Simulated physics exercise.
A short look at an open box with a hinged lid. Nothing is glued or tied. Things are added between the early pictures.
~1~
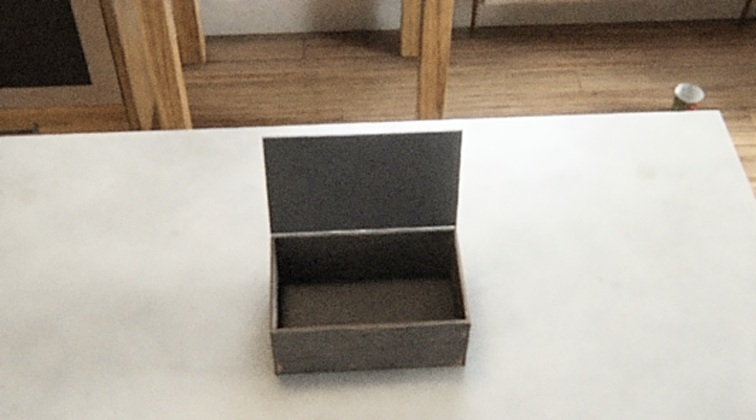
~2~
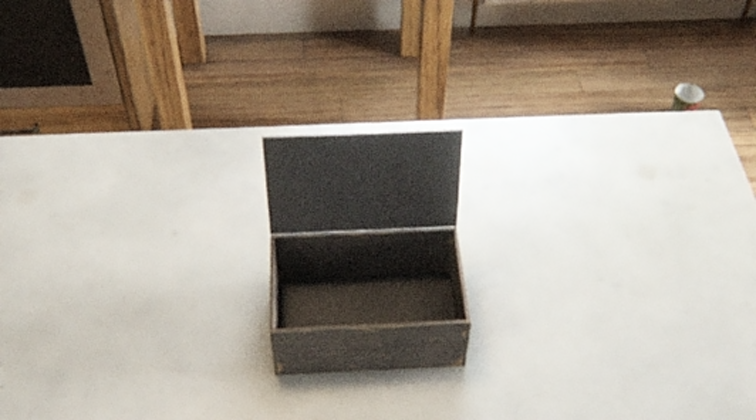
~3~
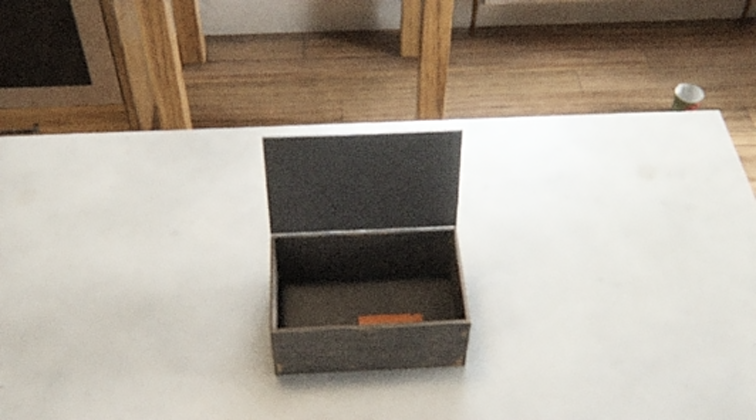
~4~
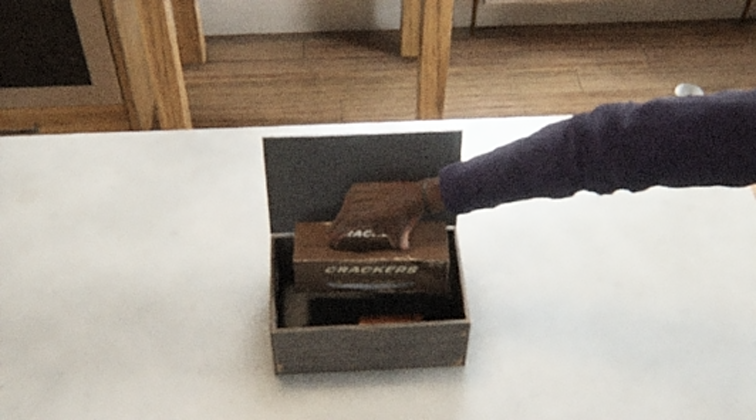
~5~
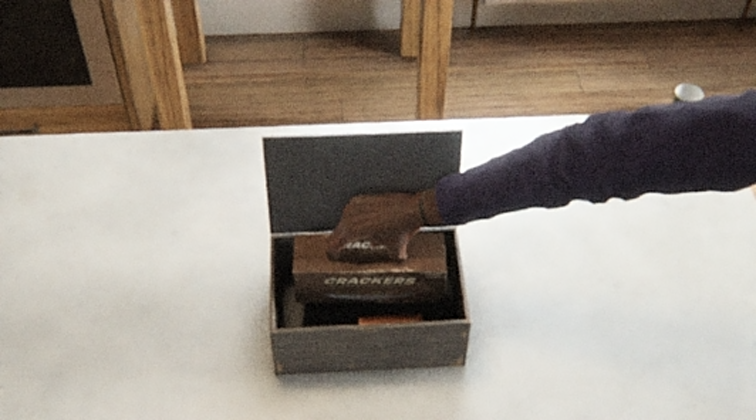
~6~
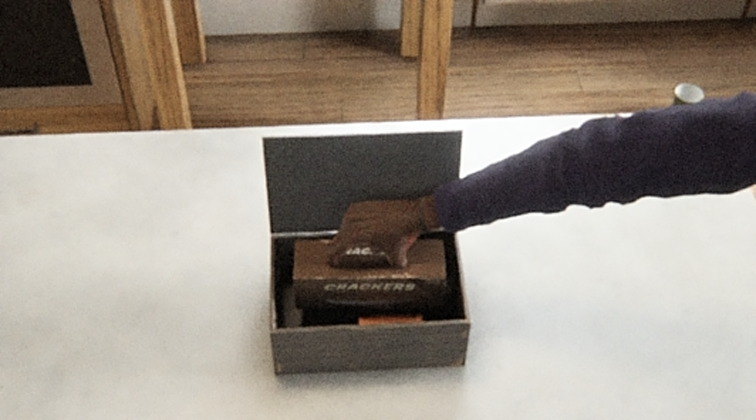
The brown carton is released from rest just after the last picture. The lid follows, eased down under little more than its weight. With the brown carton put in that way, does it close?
The lid closes.
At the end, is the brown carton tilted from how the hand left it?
The brown carton stays as placed.
Then, 1.20 s after the last picture, lid starting down; brown carton slid a little near (370, 288); orange shaker rolled a little.
Then, 1.90 s after the last picture, lid 39° above the rim; brown carton slid a little near (370, 288); orange shaker rolled a little.
At rest, lid shut; moved from the start, brown carton; orange shaker in place. Seen from the same camera at the end, brown carton near (370, 288).
